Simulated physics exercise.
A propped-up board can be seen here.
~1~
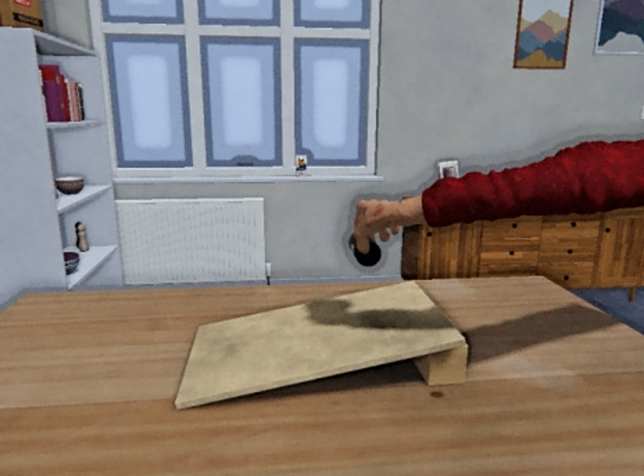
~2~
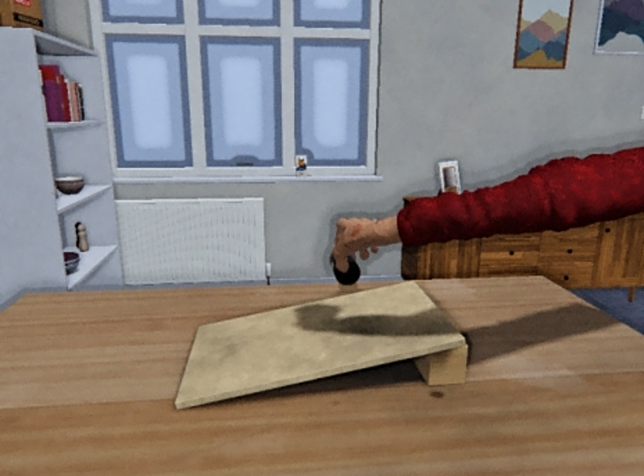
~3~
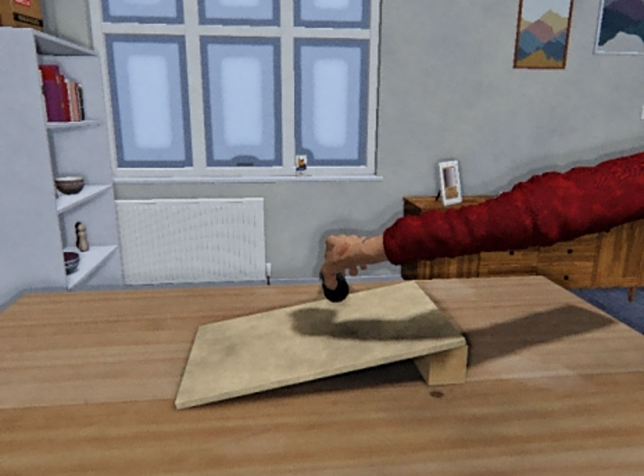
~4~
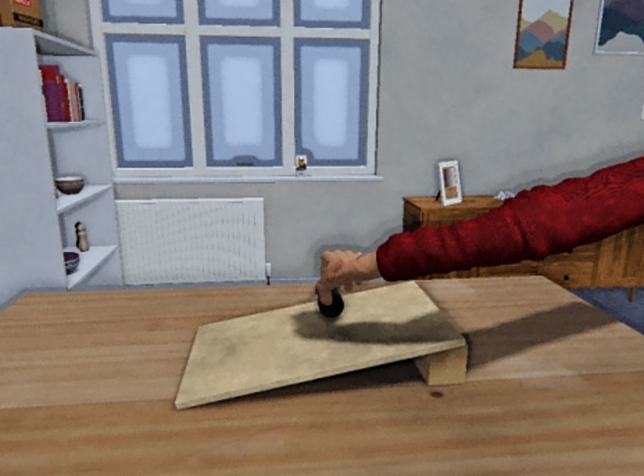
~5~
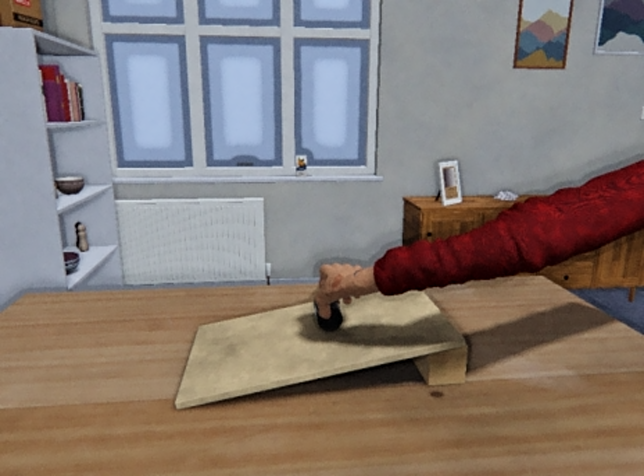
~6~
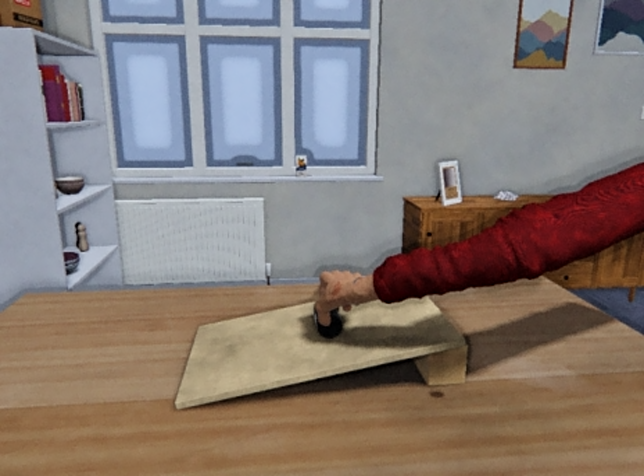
The video shows a hand in a red sleeve carrying a small black object leftward and down over a propped-up board on a wooden table, then setting it on the sloping surface while keeping hold of it.
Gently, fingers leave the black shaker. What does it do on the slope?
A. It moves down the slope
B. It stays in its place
A.
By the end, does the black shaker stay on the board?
Black shaker - gone from the top.
Then, 0.90 s past the last view, black shaker now off the board.
Then, 1.50 s past the last view, things are still on the move.
Then, 2.00 s past the last view, as before.
Finally, off the board, black shaker. The black shaker goes downhill.
